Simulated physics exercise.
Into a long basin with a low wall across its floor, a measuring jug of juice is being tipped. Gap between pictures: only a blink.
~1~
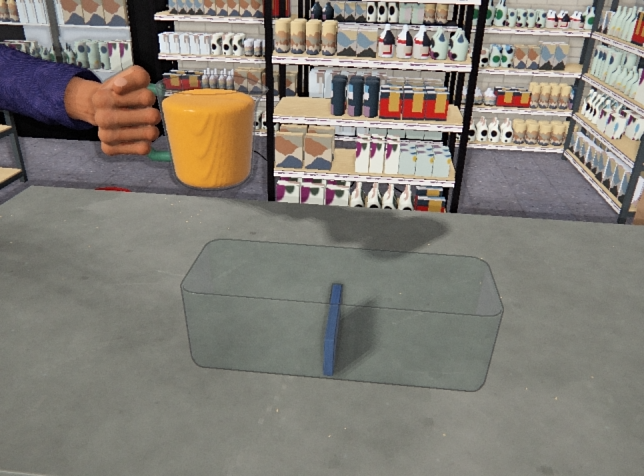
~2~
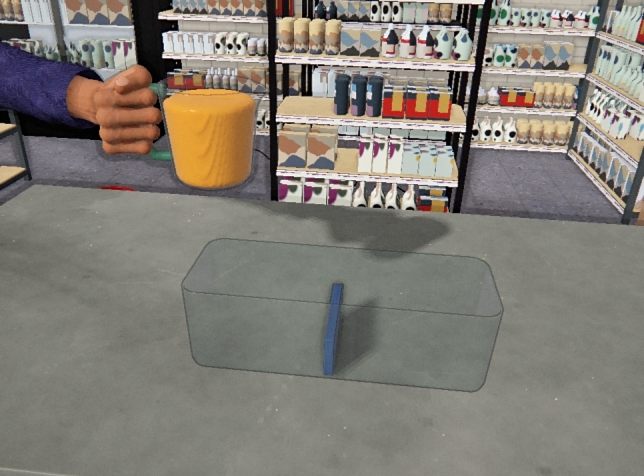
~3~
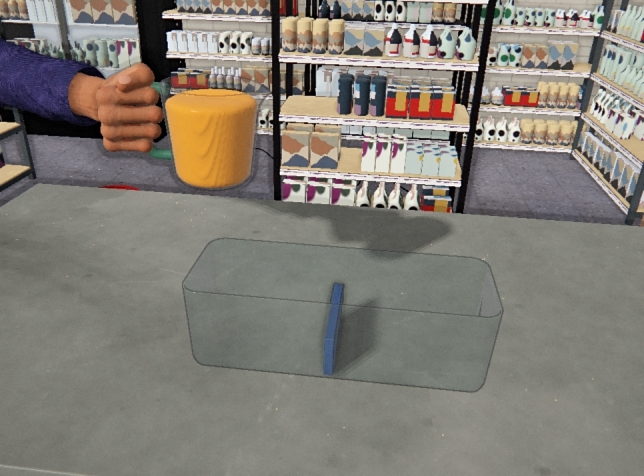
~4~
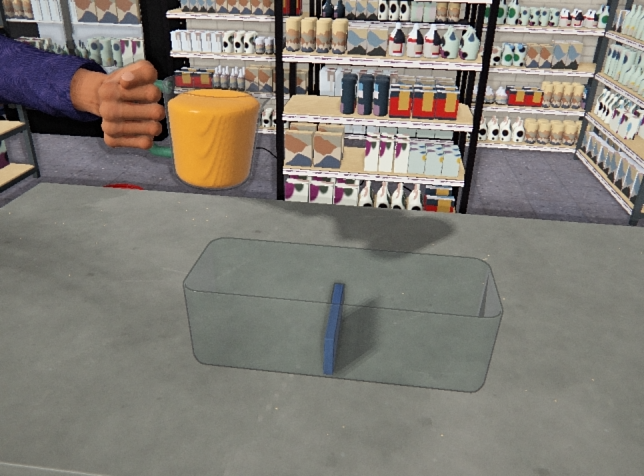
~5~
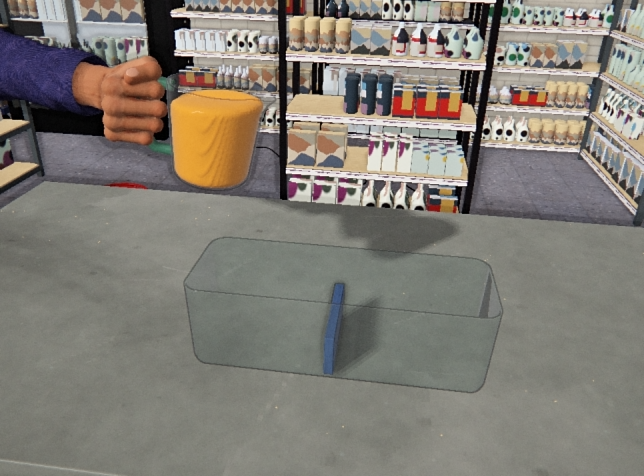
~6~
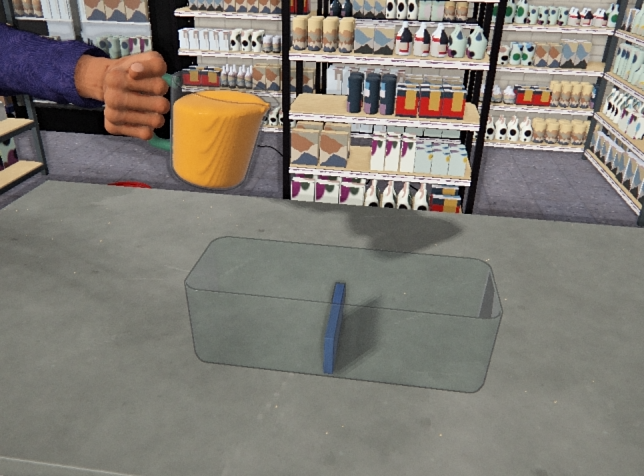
An orange jug held by a hand tilts slightly to the right above a clear basin.
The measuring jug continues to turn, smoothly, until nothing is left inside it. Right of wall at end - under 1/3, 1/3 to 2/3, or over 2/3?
Sits mid-range.
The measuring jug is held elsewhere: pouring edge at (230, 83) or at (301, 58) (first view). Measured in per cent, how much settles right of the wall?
Close to 5 % for the first start and close to 85 % for the second.
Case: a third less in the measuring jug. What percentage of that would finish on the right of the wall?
Close to 10 per cent.
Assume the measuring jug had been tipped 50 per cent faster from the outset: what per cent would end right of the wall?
Somewhere near 30 percent.
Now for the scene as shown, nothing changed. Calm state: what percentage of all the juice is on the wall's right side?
45 %.
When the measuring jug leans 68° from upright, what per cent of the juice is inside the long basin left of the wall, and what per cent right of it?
Left side: 5 in a hundred; right side: 10 in a hundred.
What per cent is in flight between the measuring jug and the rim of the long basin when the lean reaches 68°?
Roughly 20 percent.
A moment on, the measuring jug is tipped part way and 69 per cent is still to pour, 3 is left of the wall and 8 right of it.
Next, the measuring jug is tipped right over and 9 per cent is still to pour, 35 is left of the wall and 42 right of it.
Then the measuring jug is tipped right over and 0 per cent is still to pour, 55 is left of the wall and 43 right of it.
Later the measuring jug is tipped right over and 0 per cent is still to pour, 55 is left of the wall and 43 right of it.
At rest 55 per cent lies left of the wall, 43 right of it and 2 outside.
